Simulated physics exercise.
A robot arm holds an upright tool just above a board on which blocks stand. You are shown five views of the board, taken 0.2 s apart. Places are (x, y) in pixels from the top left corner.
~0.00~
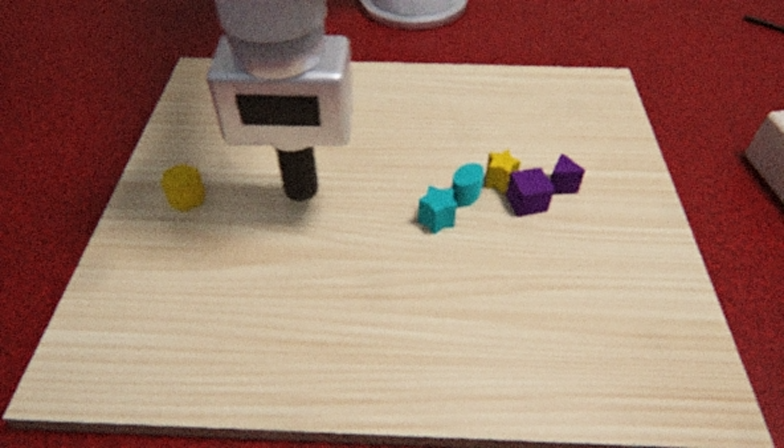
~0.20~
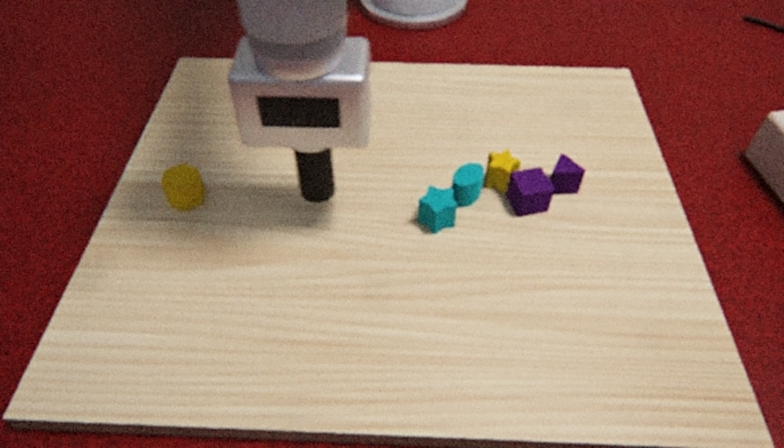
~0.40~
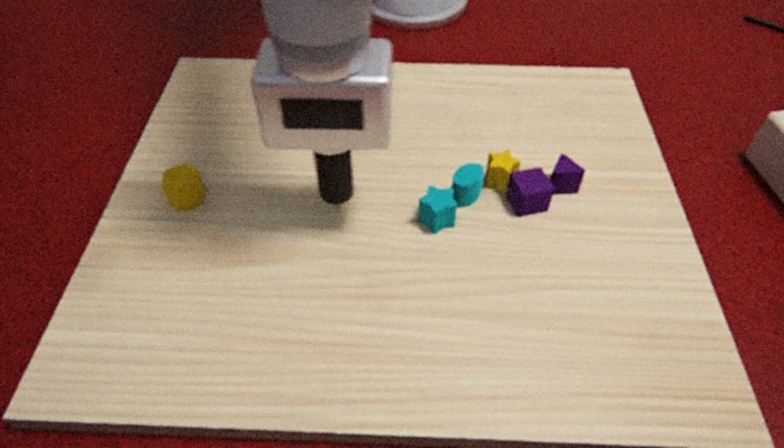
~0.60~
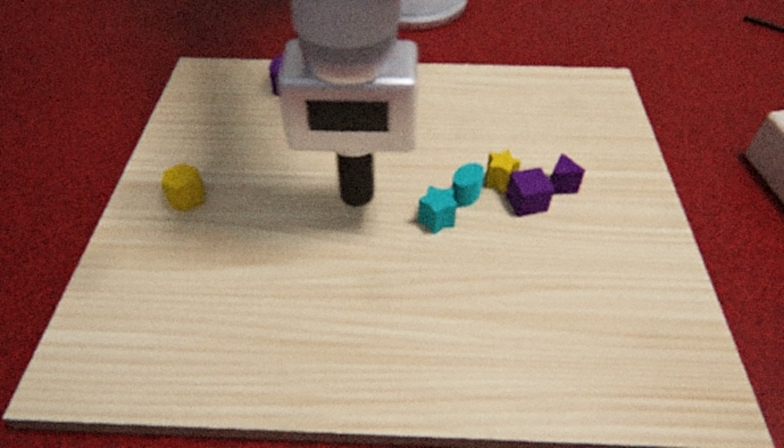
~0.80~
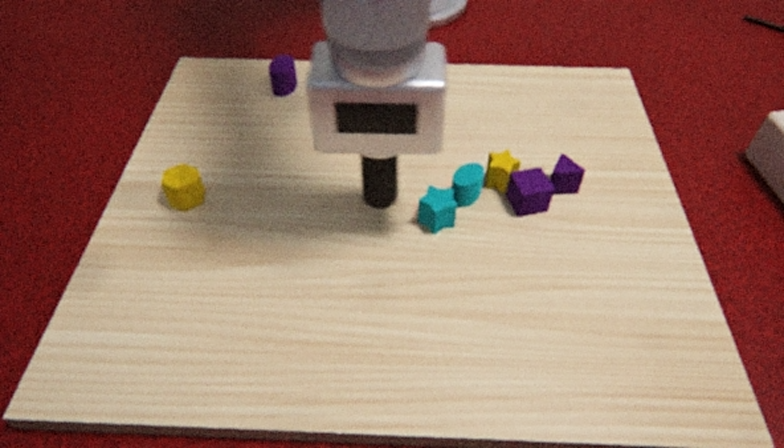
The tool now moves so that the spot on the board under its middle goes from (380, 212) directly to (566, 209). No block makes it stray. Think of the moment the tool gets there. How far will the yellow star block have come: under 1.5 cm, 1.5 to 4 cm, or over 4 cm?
The answer will be the short band, under 1.5 cm.
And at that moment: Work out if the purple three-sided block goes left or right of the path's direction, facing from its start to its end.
It slides leftward.
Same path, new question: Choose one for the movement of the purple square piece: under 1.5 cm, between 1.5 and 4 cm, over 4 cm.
That block covers upwards of 4 cm.
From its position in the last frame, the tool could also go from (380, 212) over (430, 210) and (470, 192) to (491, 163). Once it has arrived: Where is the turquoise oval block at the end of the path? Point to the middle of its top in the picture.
I think it will end close to (518, 129).
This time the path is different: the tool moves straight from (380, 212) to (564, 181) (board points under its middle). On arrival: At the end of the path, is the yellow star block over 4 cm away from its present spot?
It seems so.
The first path, step by step. One third of the way, tool (445, 198); turquoise star block (473, 204).
Two thirds of the way, tool (508, 196); turquoise star block (504, 213), turned 70° clockwise; turquoise oval block (492, 165), turned 90° anticlockwise; yellow star block (515, 158), turned 35° anticlockwise; purple square piece (540, 179).
At the end, tool (571, 194); turquoise star block (504, 213), turned 70° clockwise; turquoise oval block (492, 165), turned 90° anticlockwise; yellow star block (515, 158), turned 35° anticlockwise; purple square piece (584, 165), turned 55° anticlockwise; purple three-sided block (593, 149), turned 25° clockwise.
